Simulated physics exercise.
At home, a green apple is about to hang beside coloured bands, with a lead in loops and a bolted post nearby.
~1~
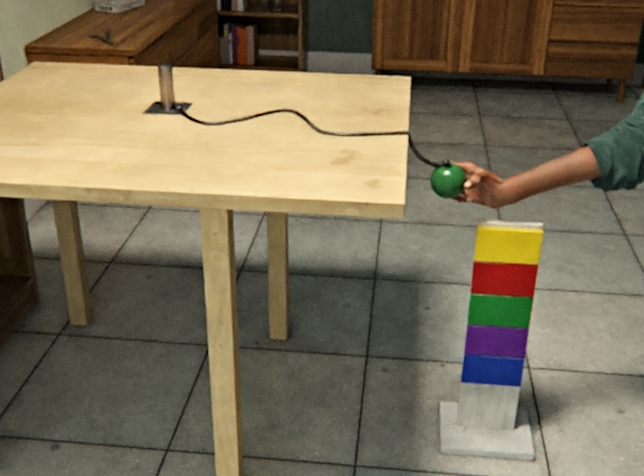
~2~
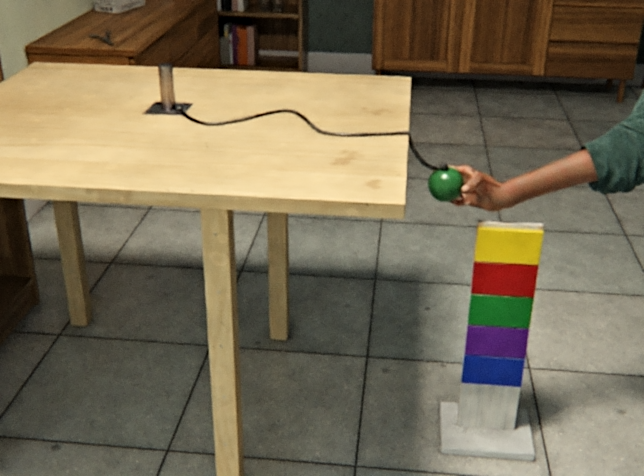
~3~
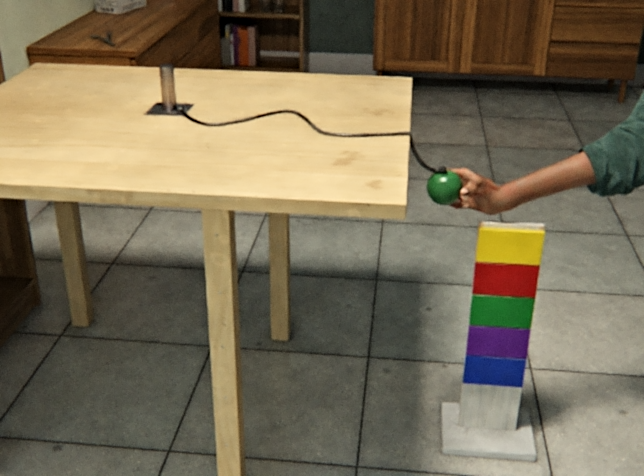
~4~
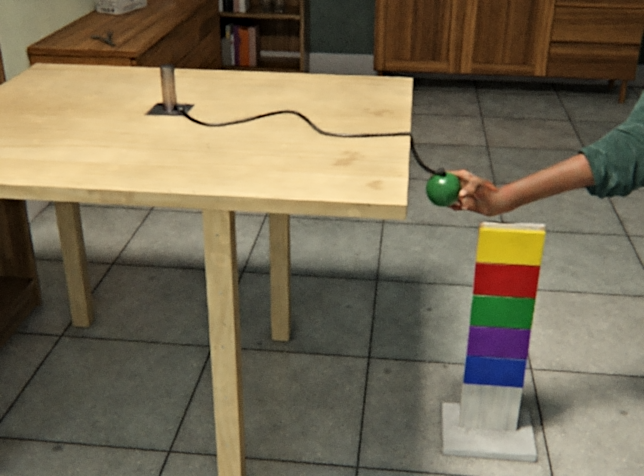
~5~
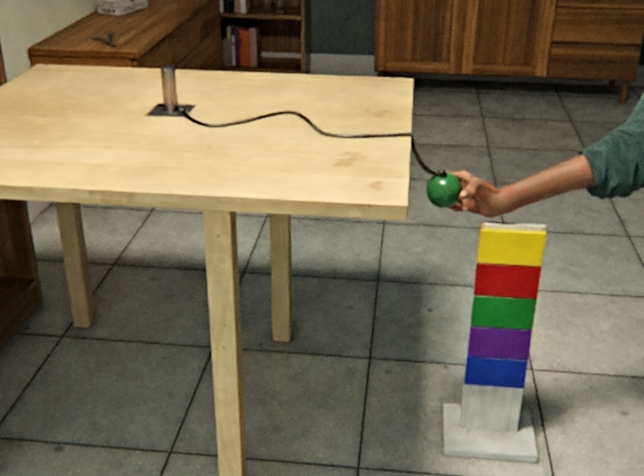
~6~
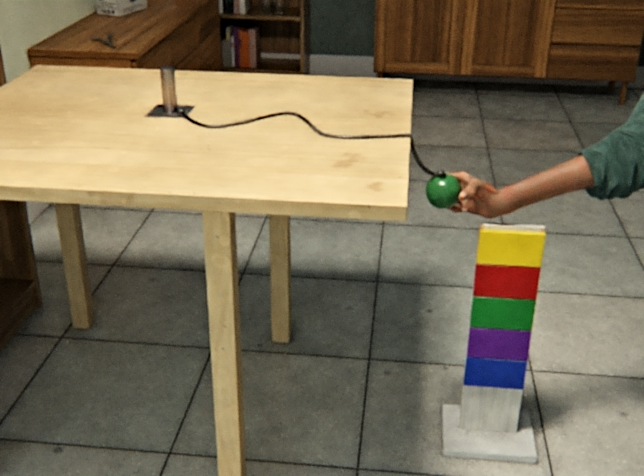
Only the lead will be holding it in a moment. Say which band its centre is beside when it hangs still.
Its centre is beside the red band.
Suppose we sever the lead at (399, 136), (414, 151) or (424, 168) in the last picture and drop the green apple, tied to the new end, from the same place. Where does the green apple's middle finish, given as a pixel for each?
About (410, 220), then (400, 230), then (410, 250).
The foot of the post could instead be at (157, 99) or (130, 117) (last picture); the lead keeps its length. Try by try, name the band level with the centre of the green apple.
Taking the two spots in turn: Yellow, then yellow.
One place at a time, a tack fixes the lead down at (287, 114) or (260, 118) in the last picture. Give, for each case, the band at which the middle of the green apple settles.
Taking the two tries in turn, you'd get yellow and then yellow.
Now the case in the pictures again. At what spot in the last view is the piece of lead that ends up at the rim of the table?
The point at (336, 137).
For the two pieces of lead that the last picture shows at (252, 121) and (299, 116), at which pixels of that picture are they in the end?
I'd put the first at about (281, 120) and the other at about (338, 126).
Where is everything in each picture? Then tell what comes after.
The first frame shows green apple (448, 181); yellow (508, 247); red (504, 280); green (500, 312); purple (496, 342); blue (493, 371).
The second frame shows green apple (446, 185); lead through (189, 118) (241, 120) (297, 114) (323, 133) (394, 134).
The third frame shows green apple (445, 188).
The fourth frame shows green apple (444, 190); lead through (191, 119) (243, 121) (299, 115) (325, 134) (396, 135).
The fifth frame shows green apple (444, 190).
The sixth frame shows green apple (443, 191); lead through (191, 121) (243, 123) (299, 116) (325, 135) (396, 136).
A little later, apple near (408, 267); level with red.
Next, apple near (409, 271); level with red.
When it is over, apple near (405, 271); level with red. The lead holds its middle at red.
